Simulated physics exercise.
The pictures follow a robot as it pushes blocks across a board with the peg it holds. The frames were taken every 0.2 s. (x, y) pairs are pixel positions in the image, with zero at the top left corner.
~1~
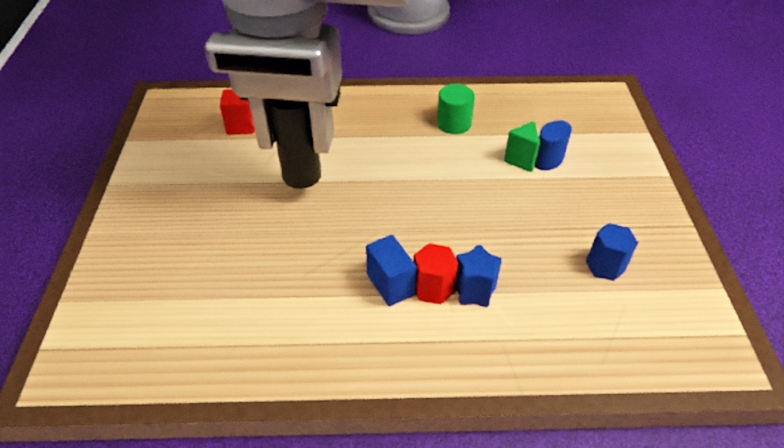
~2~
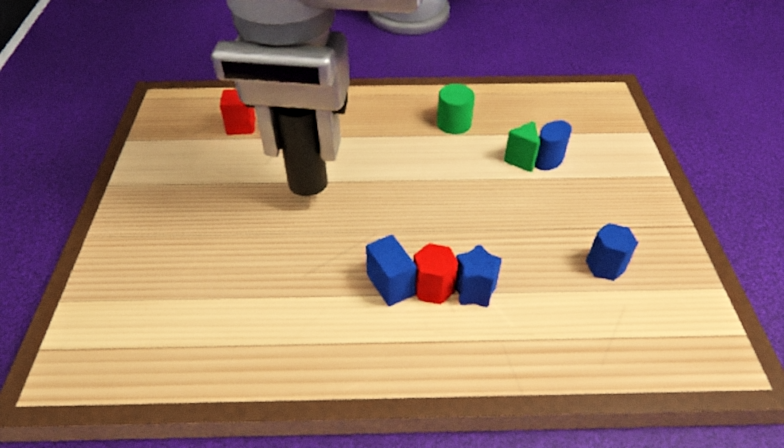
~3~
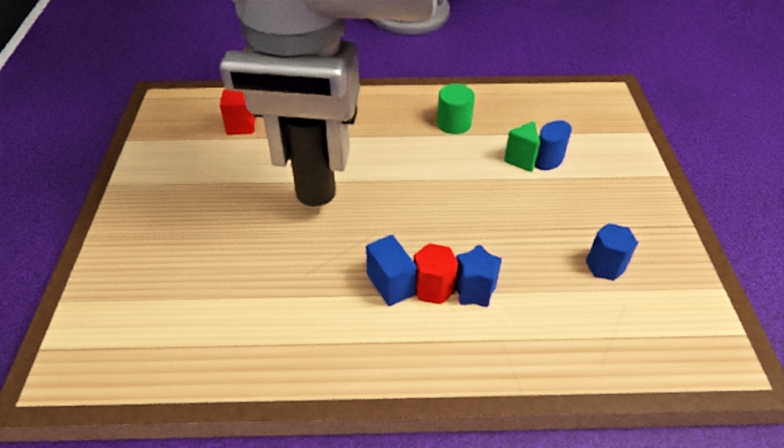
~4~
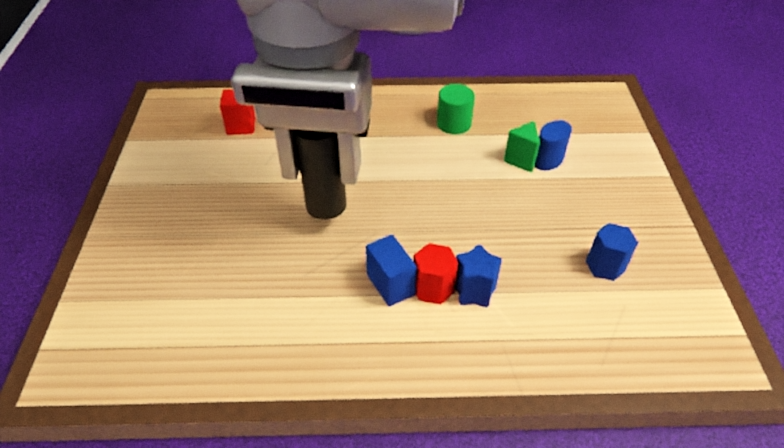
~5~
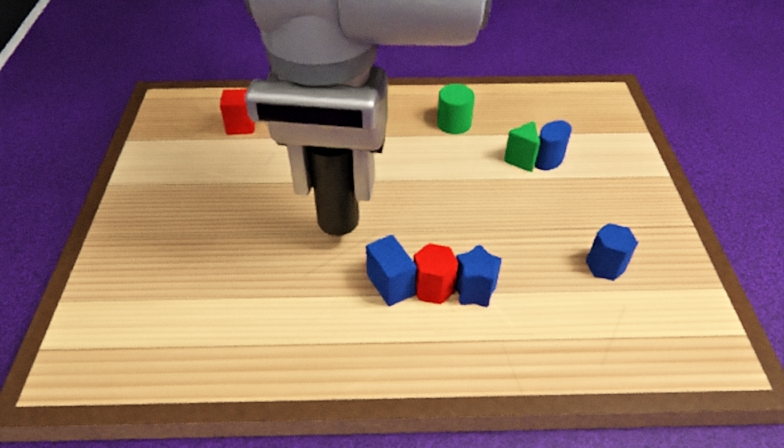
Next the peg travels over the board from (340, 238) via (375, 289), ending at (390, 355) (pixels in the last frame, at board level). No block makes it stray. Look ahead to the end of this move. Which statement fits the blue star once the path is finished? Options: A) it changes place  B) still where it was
The answer is B.
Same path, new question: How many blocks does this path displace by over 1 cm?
I predict one.
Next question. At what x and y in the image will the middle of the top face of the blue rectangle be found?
It should be at (442, 313) by then.
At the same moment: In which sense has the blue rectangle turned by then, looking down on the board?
From overhead, anticlockwise.
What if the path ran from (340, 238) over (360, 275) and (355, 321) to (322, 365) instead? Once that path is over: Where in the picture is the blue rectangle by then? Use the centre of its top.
Its top middle is near (407, 287).
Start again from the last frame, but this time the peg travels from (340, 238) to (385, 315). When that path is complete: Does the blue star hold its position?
My answer is yes.
The first path, step by step. One third of the way, peg at (363, 255); blue rectangle at (399, 268), turned 10° anticlockwise; red hexagon at (439, 260), turned 15° anticlockwise.
Two thirds of the way, peg at (385, 292); blue rectangle at (430, 300), turned 40° anticlockwise; red hexagon at (439, 260), turned 15° anticlockwise.
At the end, peg at (390, 339); blue rectangle at (442, 313), turned 65° anticlockwise; red hexagon at (439, 260), turned 15° anticlockwise; blue star still.
